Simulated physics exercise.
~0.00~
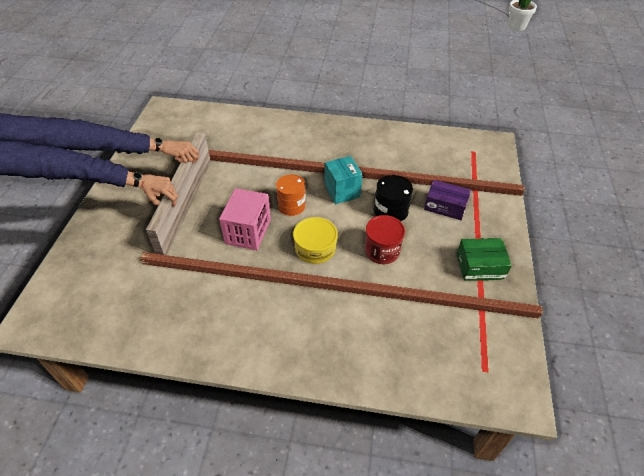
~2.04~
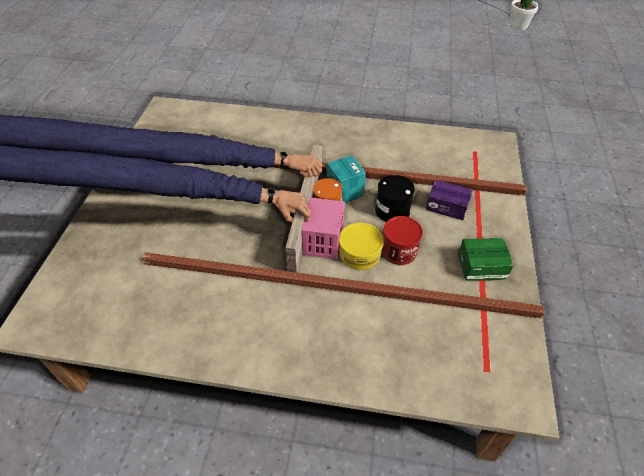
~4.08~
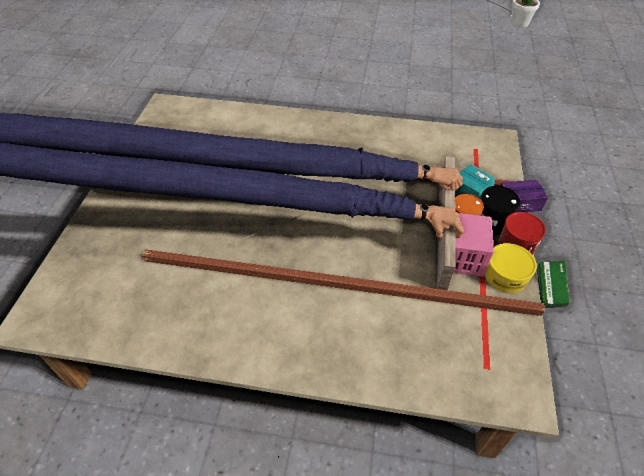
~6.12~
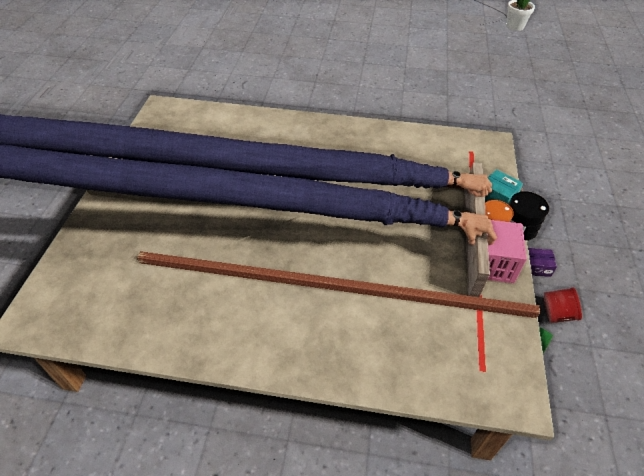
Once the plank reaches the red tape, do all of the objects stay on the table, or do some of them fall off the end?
Some of them fall off the end. Three or four go over the edge, the red can among them, while the rest stay bunched at the rim.
